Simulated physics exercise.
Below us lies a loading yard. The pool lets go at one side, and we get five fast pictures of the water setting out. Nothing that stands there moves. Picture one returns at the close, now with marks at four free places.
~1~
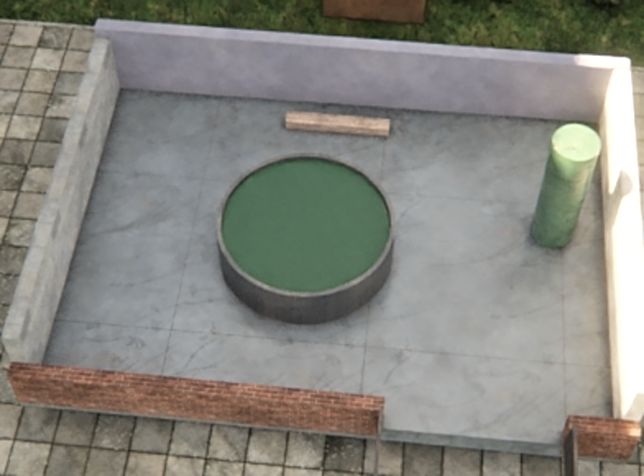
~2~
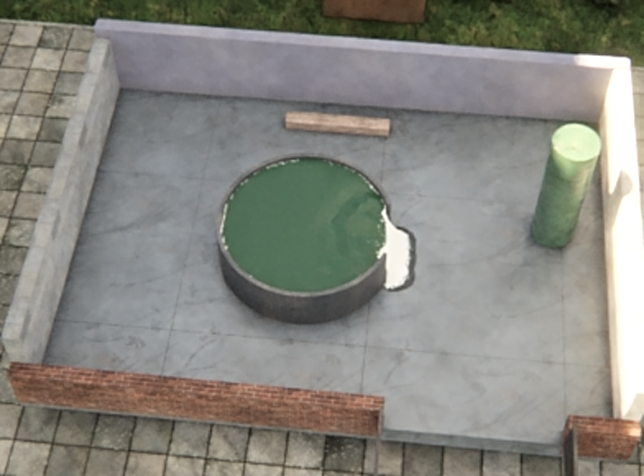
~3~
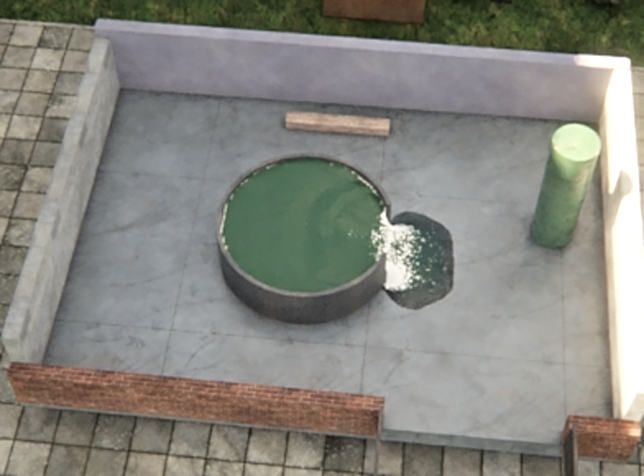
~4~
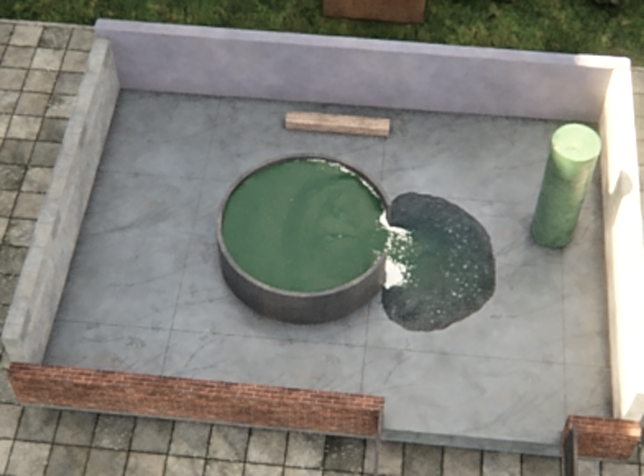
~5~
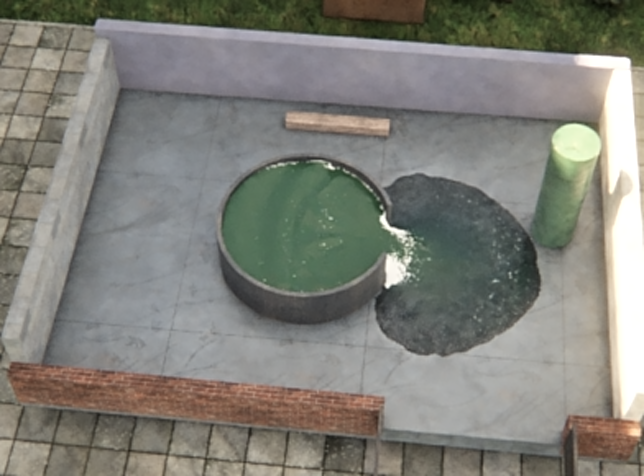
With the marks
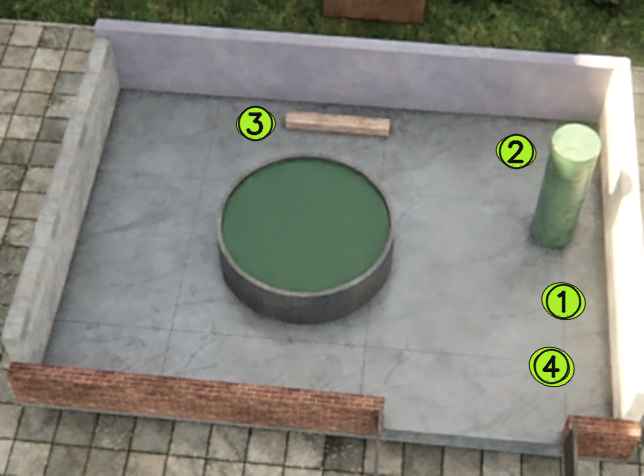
A round, dark-sided pool of green water sits in the middle of a grey-floored loading yard, seen from high above by a still camera. Pale walls enclose the back and sides, a low brick wall with a gap runs along the front, a wooden beam lies behind the pool, and a green column stands at right. Water bursts white from the pool's right side, then spreads rightward across the floor in a widening dark, rounded sheet.
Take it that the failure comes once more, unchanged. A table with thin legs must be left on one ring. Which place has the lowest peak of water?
Place 3 does it best.
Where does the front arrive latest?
Here it is place 3.
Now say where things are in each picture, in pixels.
Pool full, its middle at (306, 224); open gate at (475, 410).
Water covers 1 % of the ground and shows as far out as (400, 287).
Water covers 3 % of the ground and shows as far out as (446, 288).
Water covers 8 % of the ground and shows as far out as (488, 291).
Water covers 14 % of the ground and shows as far out as (534, 289).
On the marked copy, 1 at (563, 301); 2 at (516, 151); 3 at (255, 123); 4 at (551, 366).
With 1, the water peaks at about 29 % of the depth that stood in the pool.
With 2, the water peaks at about 25 % of the depth that stood in the pool.
With 3, the water peaks at about 11 % of the depth that stood in the pool.
With 4, the water peaks at about 34 % of the depth that stood in the pool.
